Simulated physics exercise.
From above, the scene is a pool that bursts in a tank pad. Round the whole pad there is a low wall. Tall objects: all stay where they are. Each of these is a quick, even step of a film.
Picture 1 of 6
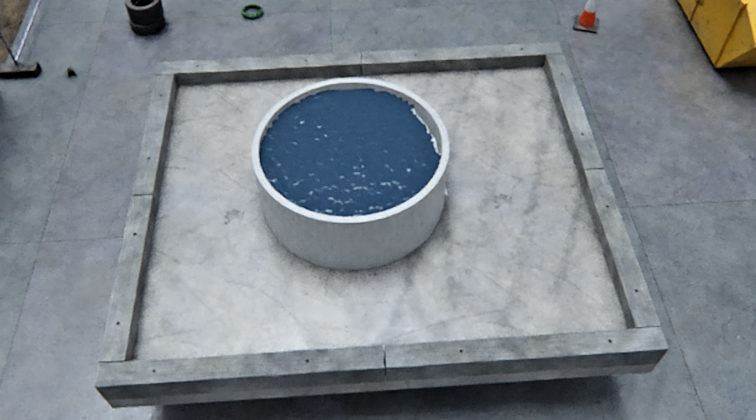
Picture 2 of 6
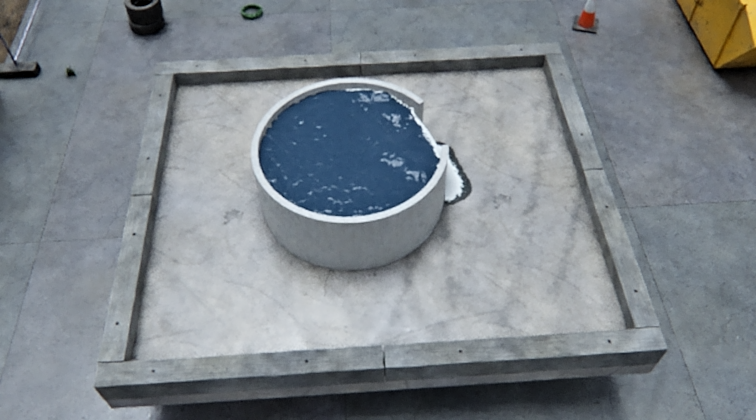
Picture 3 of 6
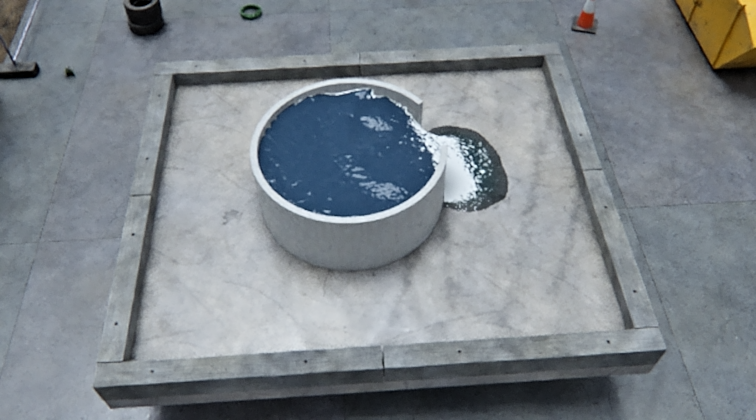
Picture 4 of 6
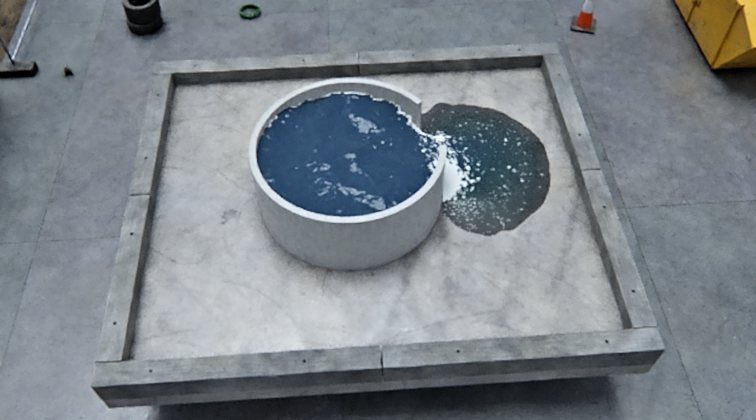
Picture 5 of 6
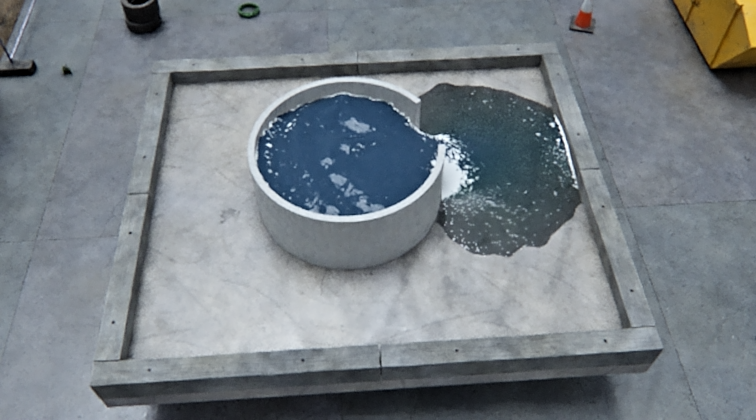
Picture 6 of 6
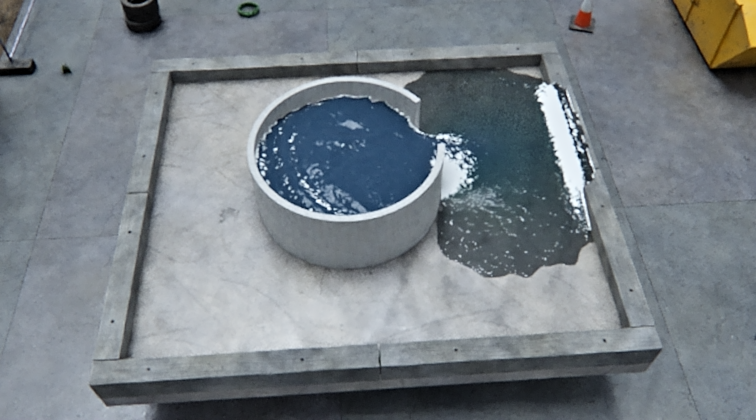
Blue water bursts from the round pool's right side and spreads to the low wall.
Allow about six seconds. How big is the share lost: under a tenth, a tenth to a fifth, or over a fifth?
Outflow sits between a tenth and a fifth.
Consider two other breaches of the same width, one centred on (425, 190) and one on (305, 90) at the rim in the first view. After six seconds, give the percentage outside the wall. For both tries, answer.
About 18 and 22 per cent.
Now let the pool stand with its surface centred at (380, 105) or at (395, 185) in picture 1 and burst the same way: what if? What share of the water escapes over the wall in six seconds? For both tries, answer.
I'd say some 24 per cent for the first and some 18 per cent for the second.
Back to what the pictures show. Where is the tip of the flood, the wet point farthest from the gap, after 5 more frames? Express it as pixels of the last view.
Approximate pixel: (614, 336).
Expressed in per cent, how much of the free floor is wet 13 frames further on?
It should be close to 40 %.
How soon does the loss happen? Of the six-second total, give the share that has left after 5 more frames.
Near 10 in a hundred.
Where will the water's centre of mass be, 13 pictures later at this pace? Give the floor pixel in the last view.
The spot I would choose is (416, 179).
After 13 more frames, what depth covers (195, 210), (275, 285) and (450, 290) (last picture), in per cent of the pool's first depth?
Roughly 0 per cent, 0 per cent and 2 per cent.
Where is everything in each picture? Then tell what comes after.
The first picture shows still water in the round pool at (351, 149).
In the second picture, the front is at (458, 197), out from the gap at (433, 158).
In the third picture, water pours out at (432, 160) and has run to (476, 138).
In the fourth picture, water pours out at (430, 160) and has run to (538, 149).
In the fifth picture, the front is at (551, 115), out from the gap at (429, 159).
In the sixth picture, water pours out at (429, 158) and has run to (542, 85).
A moment on, water covers 30 % of the floor; the low wall has let 0 % over.
Next, water covers 30 % of the floor; the low wall has let 2 % over.
Then, water covers 40 % of the floor; the low wall has let 11 % over.
Later, water covers 75 % of the floor; the low wall has let 15 % over.
In the end, water covers 85 % of the floor; the low wall has let 15 % over.
